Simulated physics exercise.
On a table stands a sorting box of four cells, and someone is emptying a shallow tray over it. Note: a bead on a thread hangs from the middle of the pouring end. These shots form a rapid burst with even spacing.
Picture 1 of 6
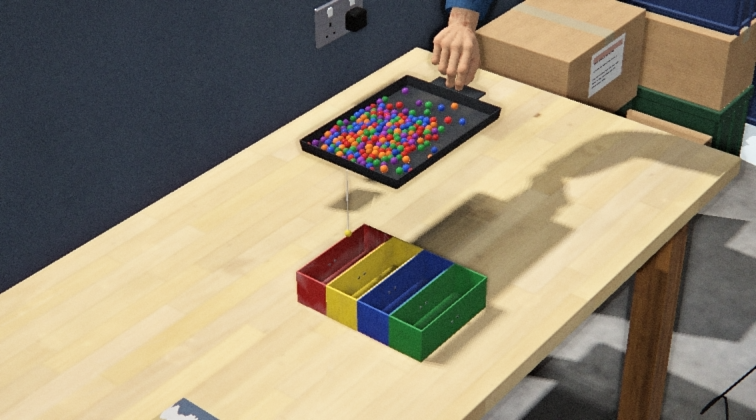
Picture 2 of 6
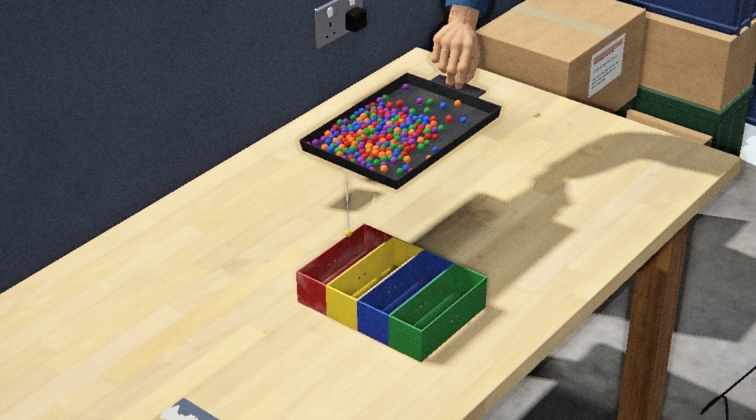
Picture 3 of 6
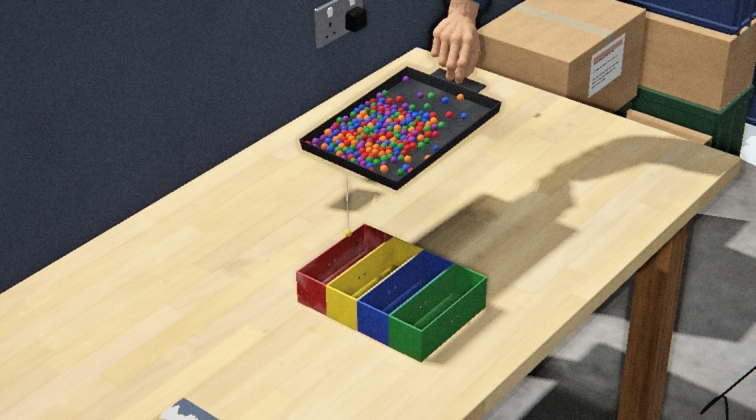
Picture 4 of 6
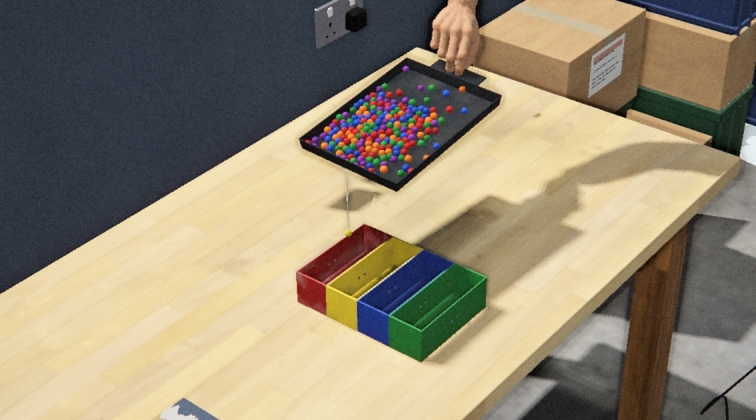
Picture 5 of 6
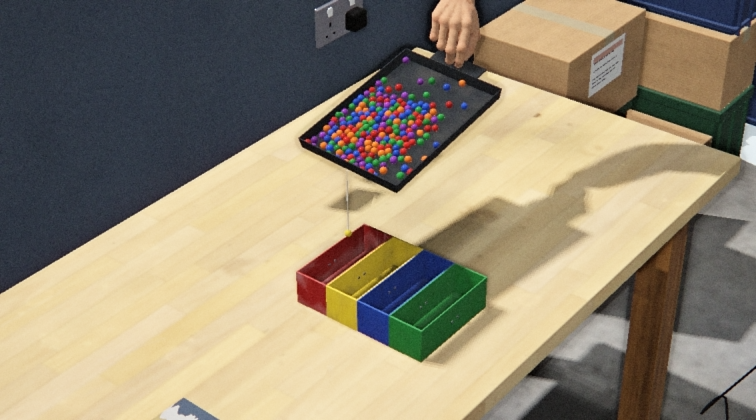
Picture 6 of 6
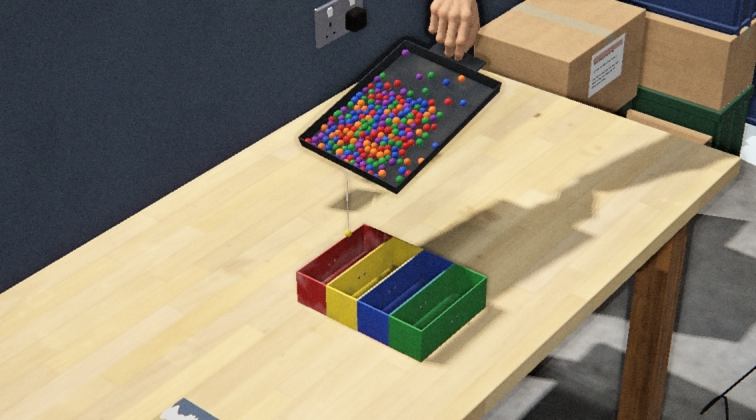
A hand held a black tray of colourful beads above a box with red, yellow, blue and green cells, then slowly tilted it toward its right front corner as the beads shifted slightly inside.
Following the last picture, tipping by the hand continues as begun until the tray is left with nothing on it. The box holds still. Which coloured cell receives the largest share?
The yellow cell.
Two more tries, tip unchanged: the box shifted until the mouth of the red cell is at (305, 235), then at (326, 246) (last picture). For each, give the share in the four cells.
100 and 90 in a hundred, in turn.
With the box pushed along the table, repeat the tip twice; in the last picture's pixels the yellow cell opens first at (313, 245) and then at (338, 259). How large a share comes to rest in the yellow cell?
About 0 per cent, then about 20 per cent.
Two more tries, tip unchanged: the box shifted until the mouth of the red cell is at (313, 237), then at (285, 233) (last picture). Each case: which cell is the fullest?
Case A: That blue cell; case B: The cell in green.
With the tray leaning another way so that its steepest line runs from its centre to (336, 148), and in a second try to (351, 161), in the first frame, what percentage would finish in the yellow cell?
For the first aim it is 0 in a hundred, for the second 10 in a hundred.
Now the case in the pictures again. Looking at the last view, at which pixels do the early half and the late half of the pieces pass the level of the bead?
First close to (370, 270), next close to (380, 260).
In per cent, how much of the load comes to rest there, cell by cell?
Red cell some 10; yellow cell some 60; blue cell some 20; green cell some 0.
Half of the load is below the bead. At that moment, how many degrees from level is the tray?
That happens at around 90°.
Soon after the last picture, tray tipped steeply; all on the tray.
A little later, tray tipped right over; about a quarter on the tray; about a third in the yellow cell; about a quarter in the blue cell; a small part in the red cell; a stray few in the green cell; a small part falling or outside the box.
Later still, tray tipped past a quarter turn; about half in the yellow cell; about a quarter in the blue cell; a small part in the red cell; a stray few in the green cell; a small part falling or outside the box.
By the end, tray tipped past a quarter turn; about half in the yellow cell; about a quarter in the blue cell; a small part in the red cell; a stray few in the green cell; a small part outside the box.
